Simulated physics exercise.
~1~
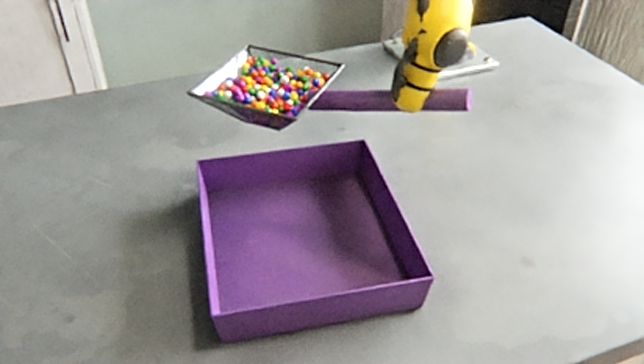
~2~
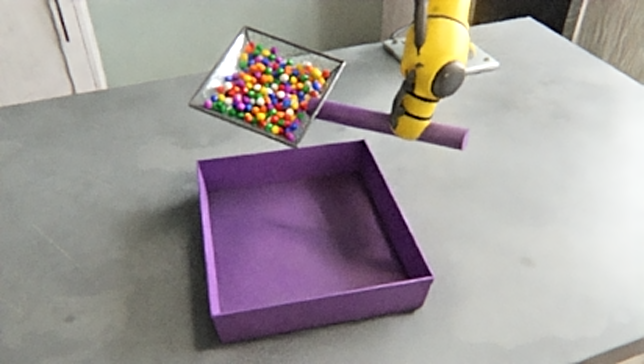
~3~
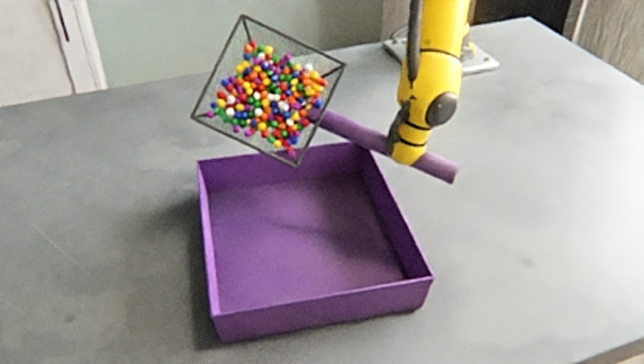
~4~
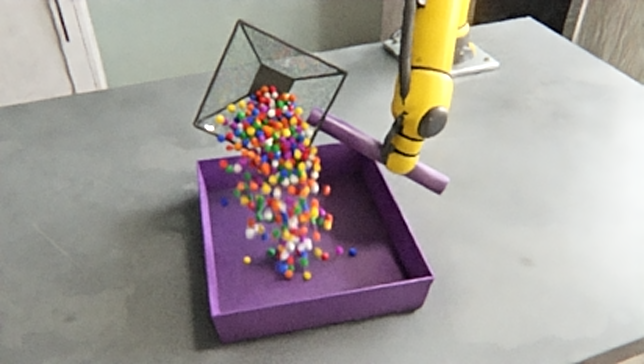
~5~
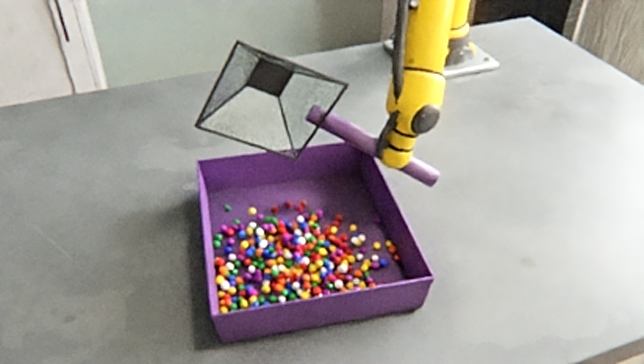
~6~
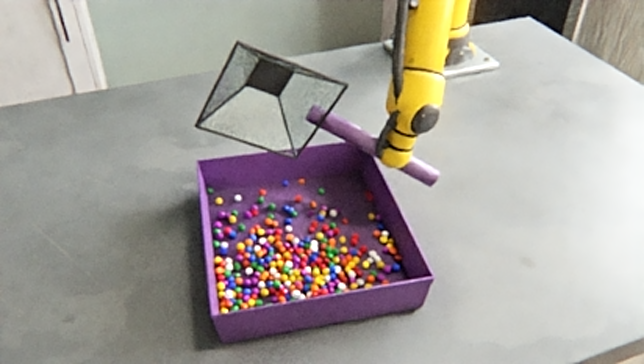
At the start, a yellow robot arm holds a clear, dark-edged scoop of colourful beads by its purple handle, above and behind an open purple tray on a grey table. The arm turns the scoop steadily, tipping its open side toward the viewer while the beads stay inside. As the tilt grows steeper, the beads pour over the edge in a thick stream and drop into the tray. The scoop empties, and the beads scatter across the tray floor, gathering mostly toward the front. Finally, the empty scoop stays tipped above the tray of beads.
